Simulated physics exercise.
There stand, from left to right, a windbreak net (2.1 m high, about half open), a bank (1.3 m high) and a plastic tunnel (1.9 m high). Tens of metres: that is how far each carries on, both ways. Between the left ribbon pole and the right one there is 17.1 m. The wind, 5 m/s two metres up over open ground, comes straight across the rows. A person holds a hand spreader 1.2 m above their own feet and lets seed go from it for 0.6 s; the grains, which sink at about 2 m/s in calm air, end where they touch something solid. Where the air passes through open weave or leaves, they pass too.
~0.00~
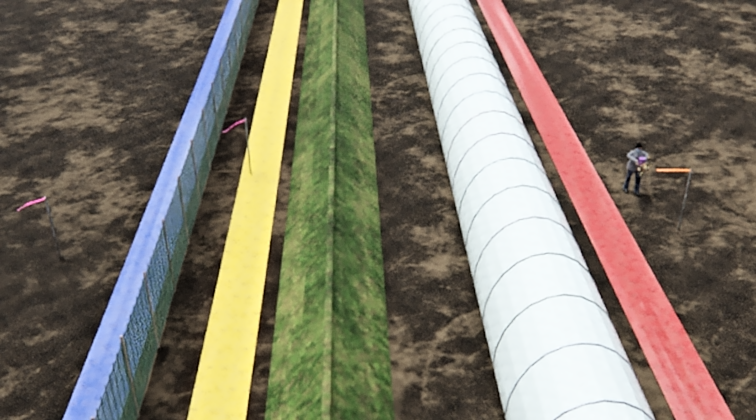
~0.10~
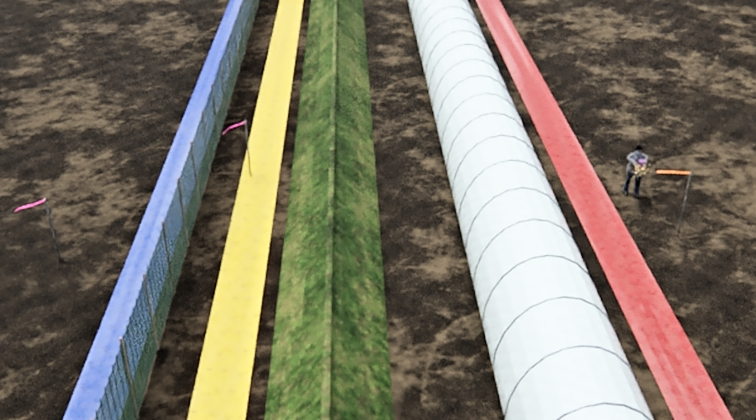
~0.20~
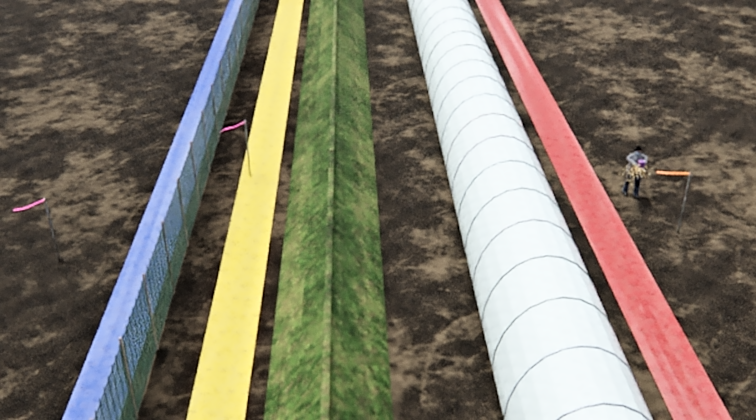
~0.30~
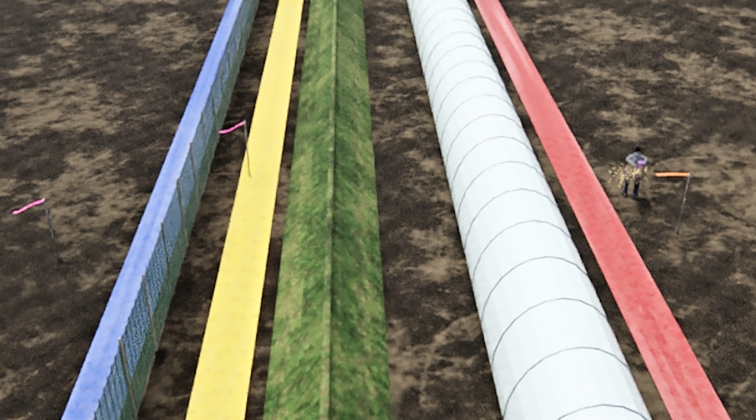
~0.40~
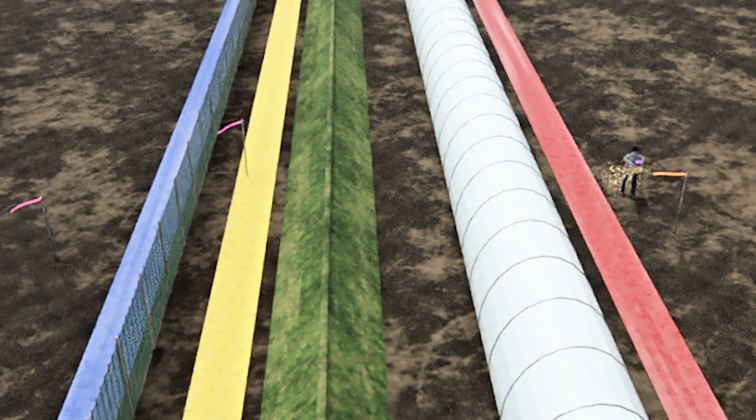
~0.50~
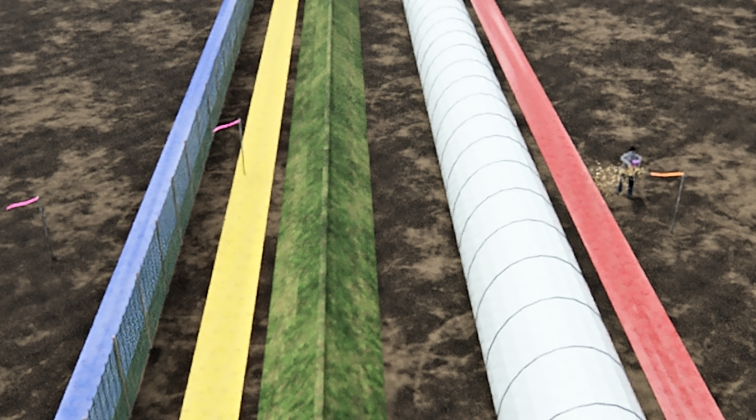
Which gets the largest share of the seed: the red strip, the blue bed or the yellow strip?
The red one.
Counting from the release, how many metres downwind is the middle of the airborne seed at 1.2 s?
Around 1.5 metres.
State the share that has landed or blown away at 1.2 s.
About 55 %.
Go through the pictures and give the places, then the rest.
The left ribbon ends at (17, 210), leaning 65 degrees to the left, the seed in the air spans x = 635 to 650 around y = 165 and it comes from (642, 165), in the first frame.
The right ribbon ends at (657, 172), leaning 90 degrees to the left, the seed in the air spans x = 635 to 645 around y = 170, the yellow one passes (248, 242), the blue one passes (155, 244) and the red one passes (607, 232), in the second frame.
The inner ribbon ends at (220, 132), leaning 65 degrees to the left, the seed in the air spans x = 625 to 645 around y = 170 and the top of the windbreak net crosses (188, 152), in the third frame.
The left ribbon ends at (13, 213), leaning 70 degrees to the left, the seed in the air spans x = 615 to 645 around y = 175, the yellow one passes (255, 198), the blue one passes (170, 200) and the red one passes (584, 191), in the fourth frame.
The right ribbon ends at (653, 174), leaning 90 degrees to the left and the seed in the air spans x = 605 to 640 around y = 175, in the fifth frame.
The inner ribbon ends at (213, 131), leaning 70 degrees to the left, the seed in the air spans x = 590 to 640 around y = 175 and the top of the bank crosses (325, 173), in the sixth frame.
After 1.2 s, 0 % lies on the yellow strip, 0 % on the blue bed and 40 % on the red strip; 53 % has touched down or left; the middle of what still flies is 0.5 m above the low ground, near (576, 192).
After 2.0 s, 0 % lies on the yellow strip, 0 % on the blue bed and 58 % on the red strip; 97 % has touched down or left.
After 3.5 s, 0 % lies on the yellow strip, 0 % on the blue bed and 58 % on the red strip; 100 % has touched down or left.
After 8.0 s, 0 % lies on the yellow strip, 0 % on the blue bed and 58 % on the red strip; 100 % has touched down or left.
After 45.0 s, 0 % lies on the yellow strip, 0 % on the blue bed and 58 % on the red strip; 100 % has touched down or left.
